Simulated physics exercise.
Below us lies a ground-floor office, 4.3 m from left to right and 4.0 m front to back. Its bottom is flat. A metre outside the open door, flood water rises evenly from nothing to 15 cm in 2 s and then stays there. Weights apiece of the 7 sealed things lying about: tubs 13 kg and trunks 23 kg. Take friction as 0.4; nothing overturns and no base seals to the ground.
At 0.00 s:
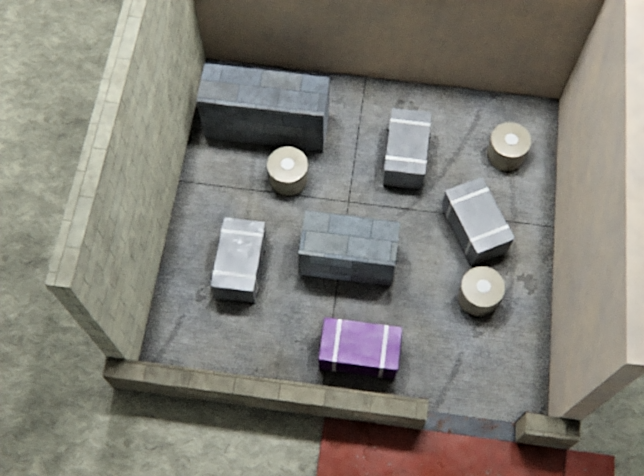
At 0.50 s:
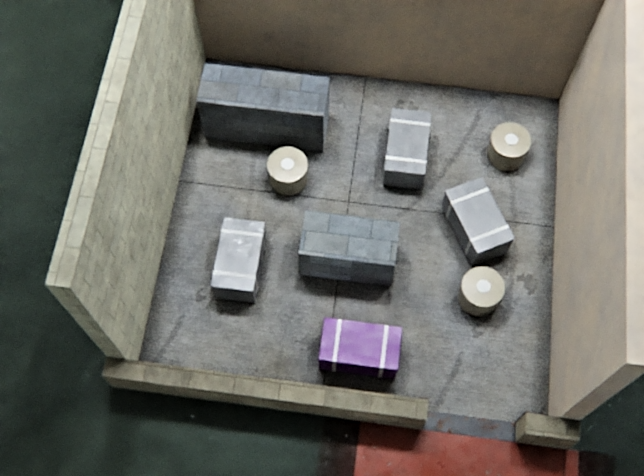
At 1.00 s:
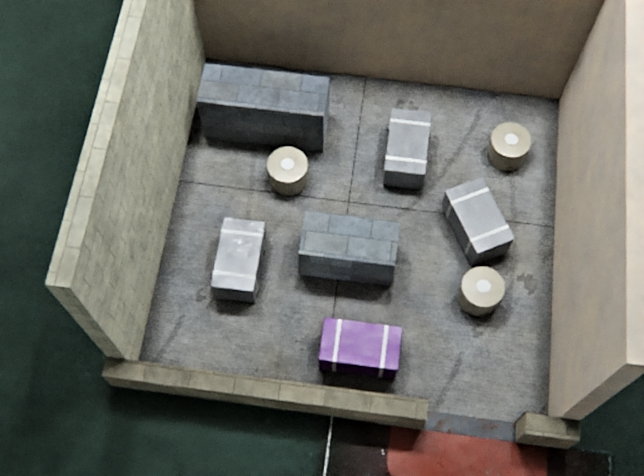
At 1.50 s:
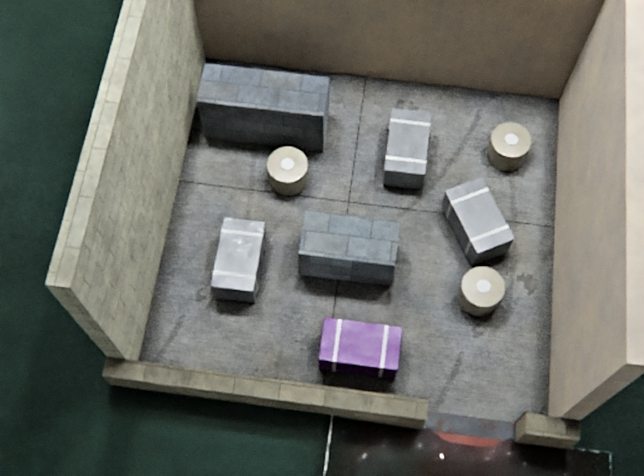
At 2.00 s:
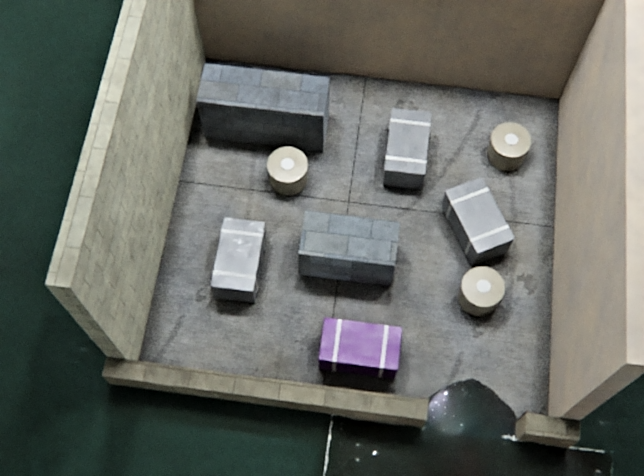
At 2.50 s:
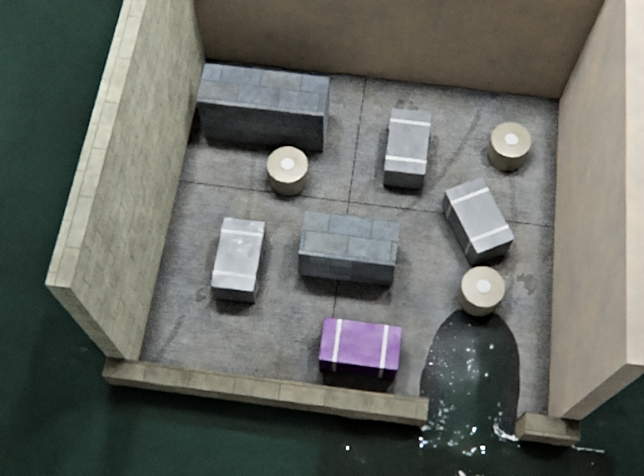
Dark water spreading around a roofless walled room, covering the red patch outside and pushing through the doorway past unmoving trunks.
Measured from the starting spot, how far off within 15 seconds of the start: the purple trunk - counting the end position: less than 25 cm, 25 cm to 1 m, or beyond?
The purple trunk barely shifts.
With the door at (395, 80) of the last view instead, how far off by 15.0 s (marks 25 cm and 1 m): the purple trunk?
Then the purple trunk moves a short way.
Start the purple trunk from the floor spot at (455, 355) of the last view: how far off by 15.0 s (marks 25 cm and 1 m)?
It travels far.
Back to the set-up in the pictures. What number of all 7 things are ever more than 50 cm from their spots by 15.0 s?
I count 3.
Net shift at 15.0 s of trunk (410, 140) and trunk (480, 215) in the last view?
In turn: 60 cm, 50 cm.
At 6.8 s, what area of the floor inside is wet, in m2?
Roughly 10.5 m2.
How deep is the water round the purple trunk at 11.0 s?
About 3 cm.
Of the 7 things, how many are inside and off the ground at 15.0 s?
3 of them.
After 3.5 s the purple trunk is near (361, 343), 0.0 m from its start, aground; 0 afloat.
After 6.8 s the purple trunk is near (361, 343), 0.0 m from its start, aground; 0 afloat.
After 11.0 s the purple trunk is near (361, 343), 0.0 m from its start, aground; 2 afloat.
After 15.0 s the purple trunk is near (361, 343), 0.0 m from its start, aground; 3 afloat.
